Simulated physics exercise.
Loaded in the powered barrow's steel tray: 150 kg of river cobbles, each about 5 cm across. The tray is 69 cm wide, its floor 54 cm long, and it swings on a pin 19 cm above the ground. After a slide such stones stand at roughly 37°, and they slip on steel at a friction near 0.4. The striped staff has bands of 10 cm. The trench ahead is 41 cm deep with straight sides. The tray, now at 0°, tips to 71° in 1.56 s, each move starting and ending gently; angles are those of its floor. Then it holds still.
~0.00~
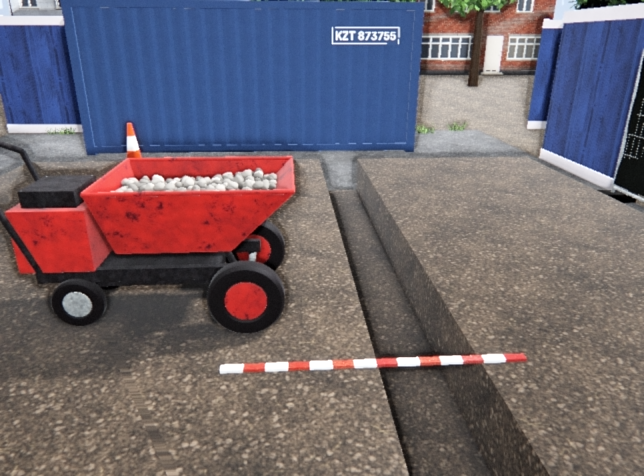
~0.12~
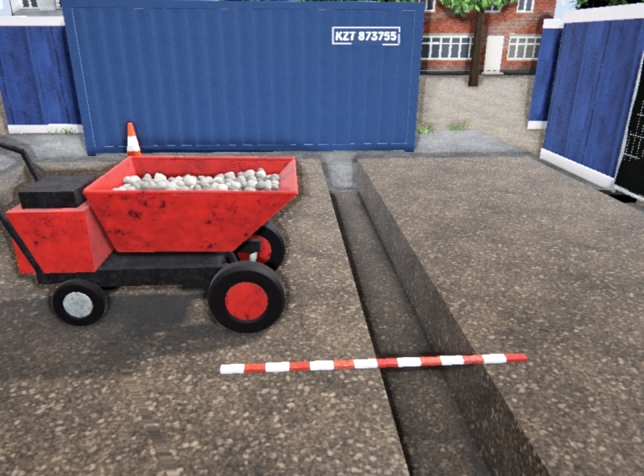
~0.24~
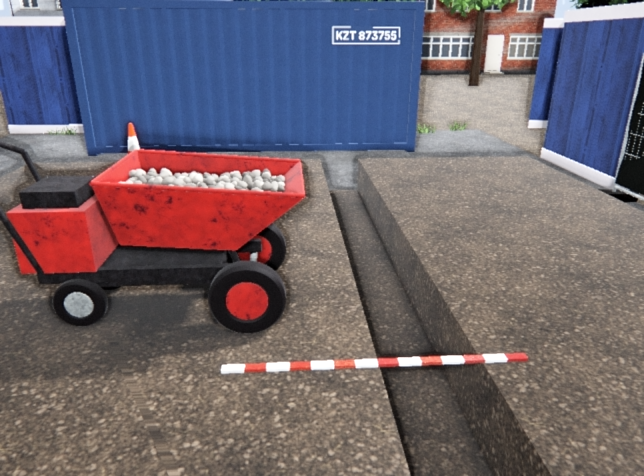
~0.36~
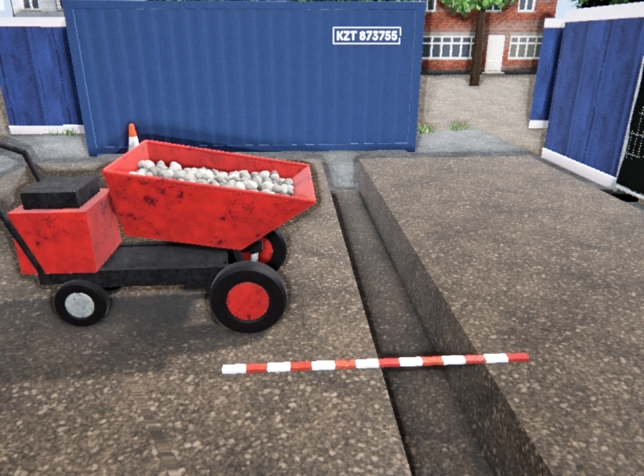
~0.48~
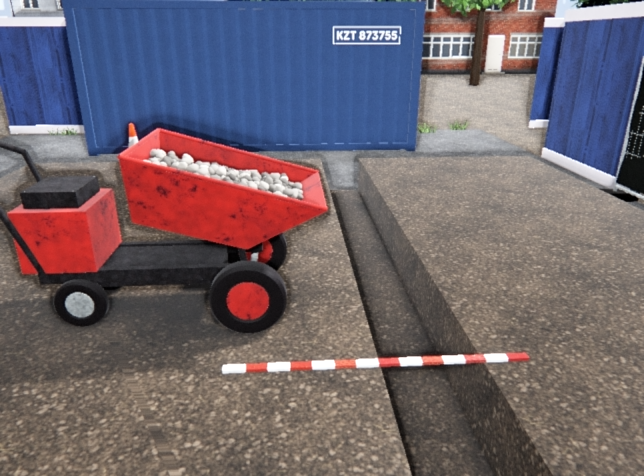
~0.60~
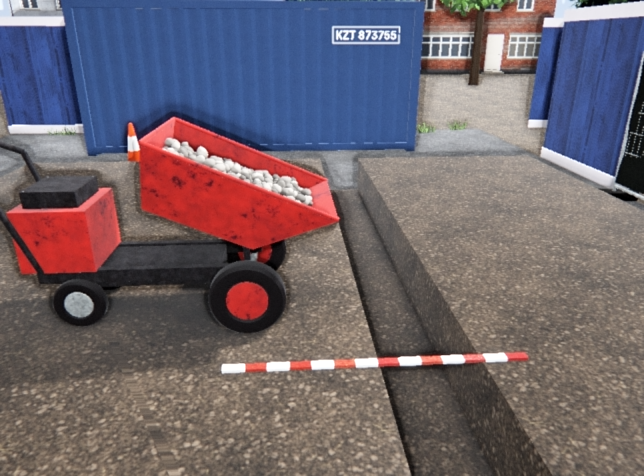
The red tray of pale stones tilts steadily down to the right beside a narrow trench.
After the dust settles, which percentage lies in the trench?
Roughly 100 per cent ends in the trench.
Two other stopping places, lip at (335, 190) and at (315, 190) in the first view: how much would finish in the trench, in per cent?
Near 90 per cent from the first place, 100 from the second.
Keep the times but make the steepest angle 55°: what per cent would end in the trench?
Then about 80 per cent.
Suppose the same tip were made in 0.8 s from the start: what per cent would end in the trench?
In that case some 100 per cent.
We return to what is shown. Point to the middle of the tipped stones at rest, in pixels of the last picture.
Near (405, 346).
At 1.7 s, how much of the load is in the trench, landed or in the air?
Some 60 per cent.
After 1.2 s the floor is at 60°; 100 % in the tray; the foremost stones are at (368, 253).
After 1.7 s the floor is at 71°; 40 % in the tray, 60 % in the trench; the foremost stones are at (435, 345).
After 2.0 s the floor is at 71°; 10 % in the tray, 90 % in the trench; the foremost stones are at (432, 338).
After 4.0 s the floor is at 71°; 0 % in the tray, 100 % in the trench; the foremost stones are at (435, 335).
